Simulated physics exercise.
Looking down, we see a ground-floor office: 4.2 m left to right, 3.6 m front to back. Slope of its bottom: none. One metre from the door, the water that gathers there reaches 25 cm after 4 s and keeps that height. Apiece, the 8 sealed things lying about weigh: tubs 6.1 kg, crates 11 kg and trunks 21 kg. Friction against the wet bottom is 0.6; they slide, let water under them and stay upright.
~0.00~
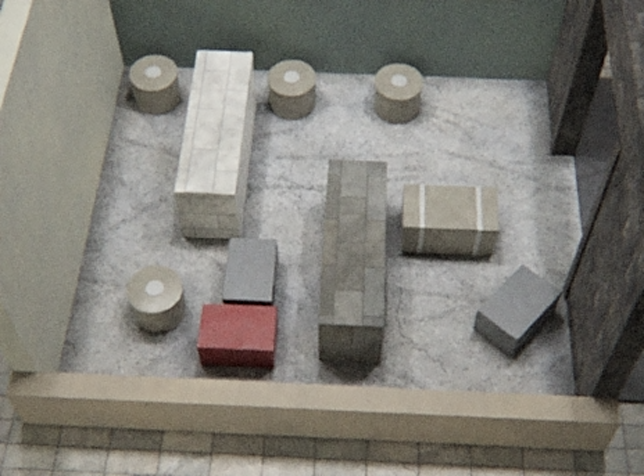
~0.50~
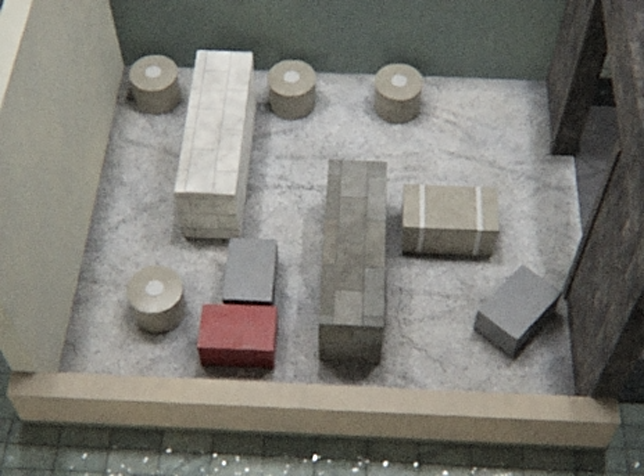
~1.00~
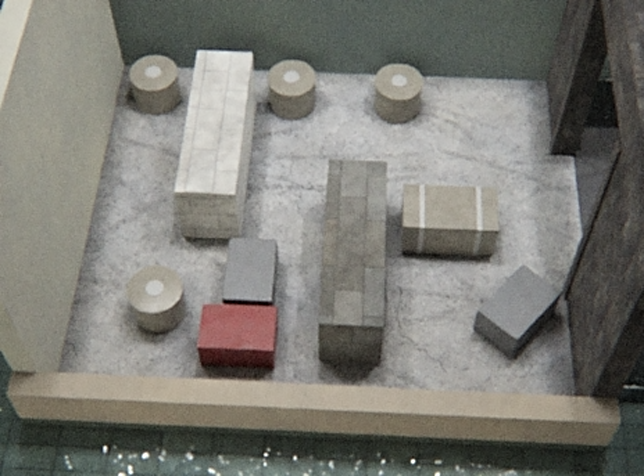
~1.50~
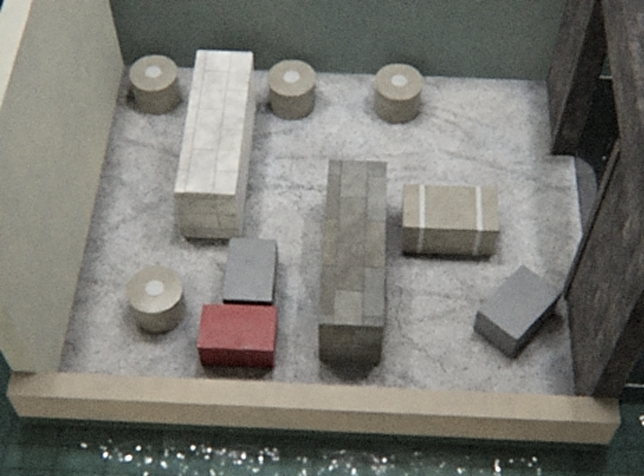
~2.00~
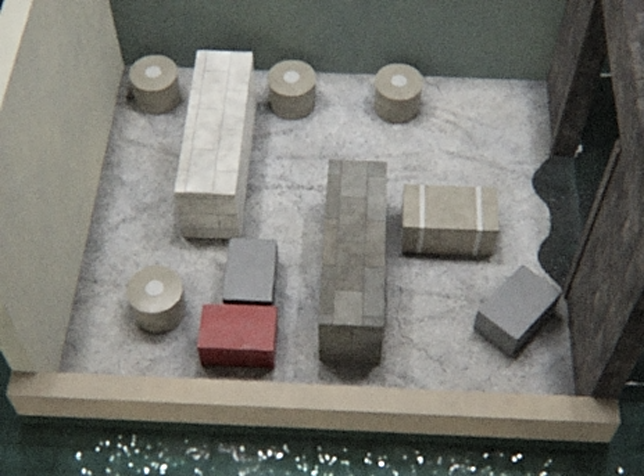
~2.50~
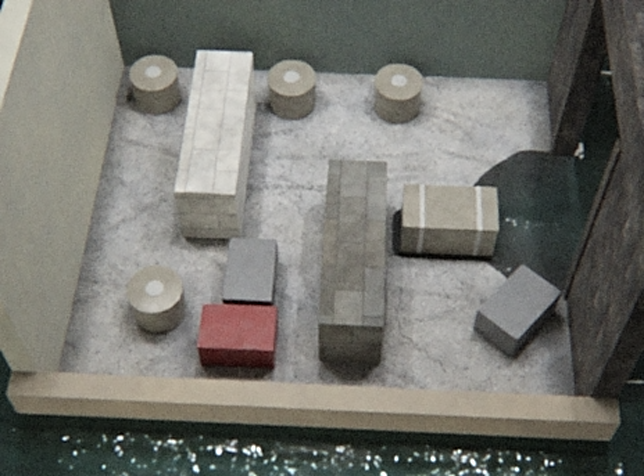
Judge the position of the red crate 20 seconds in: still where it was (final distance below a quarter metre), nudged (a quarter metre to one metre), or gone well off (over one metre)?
Result: A modest displacement.
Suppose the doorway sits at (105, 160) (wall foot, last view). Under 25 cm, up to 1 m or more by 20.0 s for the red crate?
Well, the red crate shifts somewhat in that setup.
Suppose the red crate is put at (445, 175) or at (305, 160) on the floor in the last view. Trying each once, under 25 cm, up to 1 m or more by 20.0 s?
Respectively, it ends up distant and ends up distant.
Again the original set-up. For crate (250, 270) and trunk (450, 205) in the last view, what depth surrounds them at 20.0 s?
I'd put it at 25 cm and 21 cm respectively.
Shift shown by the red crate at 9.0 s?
I'd put it at around 80 cm.
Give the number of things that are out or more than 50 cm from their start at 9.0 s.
By my tally, 5.
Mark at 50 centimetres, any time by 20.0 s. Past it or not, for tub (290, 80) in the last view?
The shift stays smaller.
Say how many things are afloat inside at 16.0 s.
Count at that moment: 8.
After 4.0 s the red crate is near (237, 327), 0.0 m from its start, aground; 0 afloat.
After 9.0 s the red crate is near (124, 347), 0.9 m from its start, afloat; 8 afloat.
After 16.0 s the red crate is near (191, 319), 0.4 m from its start, afloat; 8 afloat.
After 20.0 s the red crate is near (186, 271), 0.6 m from its start, afloat; 8 afloat.
